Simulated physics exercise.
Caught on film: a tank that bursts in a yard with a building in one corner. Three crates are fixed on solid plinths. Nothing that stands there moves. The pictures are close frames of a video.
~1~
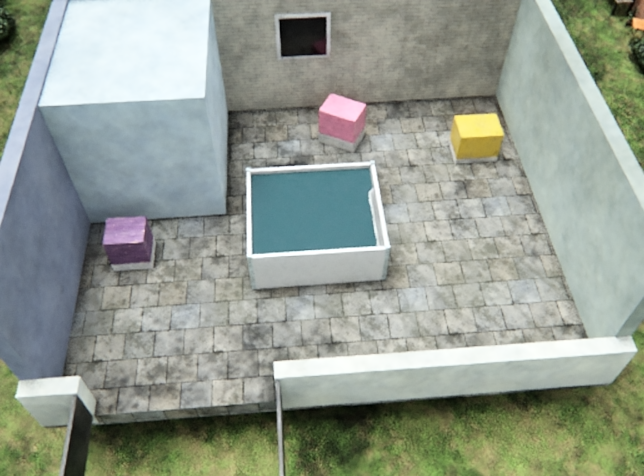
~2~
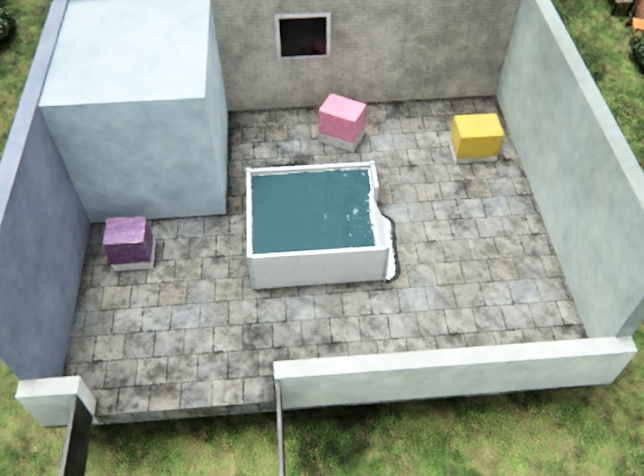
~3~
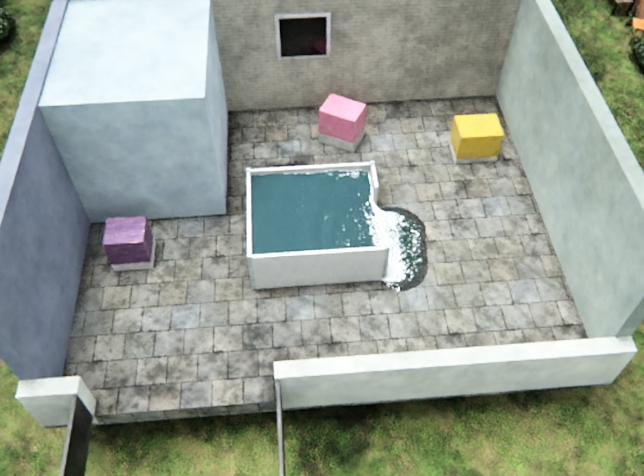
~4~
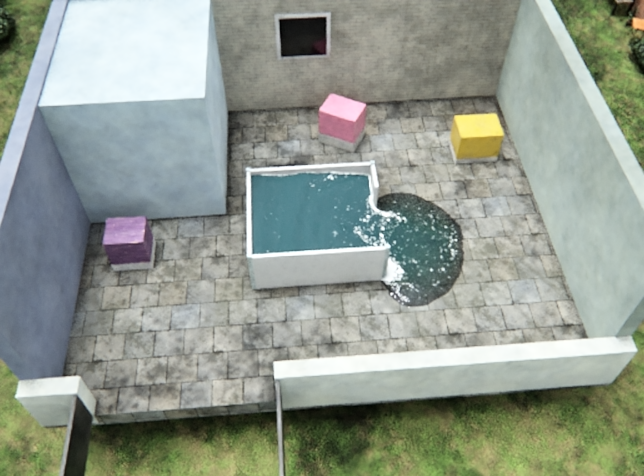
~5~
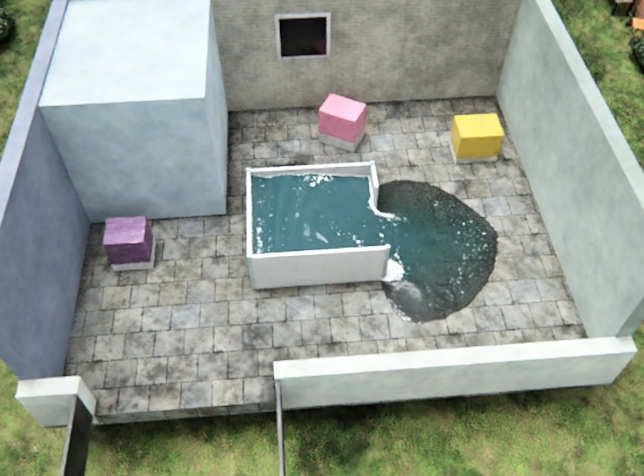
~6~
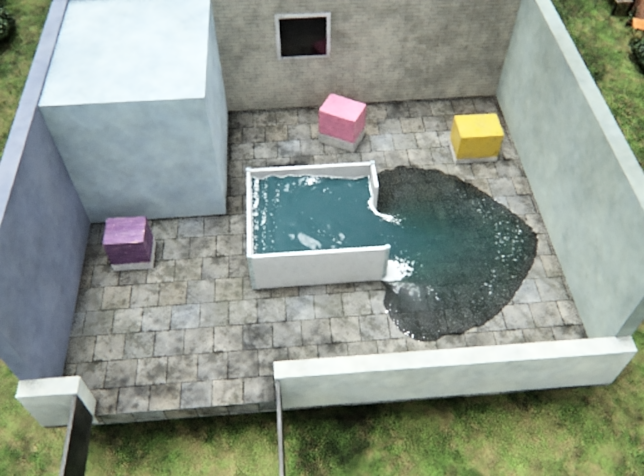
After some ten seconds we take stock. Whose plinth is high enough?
One by one: The yellow crate is soaked; the purple crate keeps dry; the pink crate keeps dry.
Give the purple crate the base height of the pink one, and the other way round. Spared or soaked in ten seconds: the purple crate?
One by one: Purple stays dry.
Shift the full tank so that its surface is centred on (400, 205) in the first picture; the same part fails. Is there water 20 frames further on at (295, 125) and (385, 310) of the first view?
In turn: Dry, flooded.
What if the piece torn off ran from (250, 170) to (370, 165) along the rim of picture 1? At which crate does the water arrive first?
First comes the pink crate.
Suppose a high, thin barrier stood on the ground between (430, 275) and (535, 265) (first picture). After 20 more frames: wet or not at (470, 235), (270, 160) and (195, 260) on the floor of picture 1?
In that order: Covered, dry, free of water.
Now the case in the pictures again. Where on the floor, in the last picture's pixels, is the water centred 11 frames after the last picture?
Close to (405, 247).
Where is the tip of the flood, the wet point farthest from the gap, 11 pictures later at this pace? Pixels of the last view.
Near (490, 100).
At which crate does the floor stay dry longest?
Last comes the crate marked purple.
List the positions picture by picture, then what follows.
The first frame shows the tank at (315, 210) is whole and still.
In the second frame, water pours out at (377, 239) and has run to (393, 277).
In the third frame, the front is at (414, 218), out from the gap at (377, 239).
In the fourth frame, the front is at (454, 226), out from the gap at (377, 240).
In the fifth frame, water pours out at (377, 240) and has run to (490, 232).
In the sixth frame, the front is at (533, 243), out from the gap at (377, 240).
A moment on, water covers 30 % of the floor; the yellow crate water round its plinth, the purple crate not reached, the pink crate not reached.
Next, water covers 30 % of the floor; the yellow crate water round its plinth, the purple crate not reached, the pink crate water round its plinth.
Then, water covers 40 % of the floor; the yellow crate water round its plinth, the purple crate not reached, the pink crate water round its plinth.
Later, water covers 90 % of the floor; the yellow crate water round its plinth, the purple crate water round its plinth, the pink crate water round its plinth.
In the end, water covers 100 % of the floor; the yellow crate was topped, the purple crate stayed above the water, the pink crate stayed above the water.
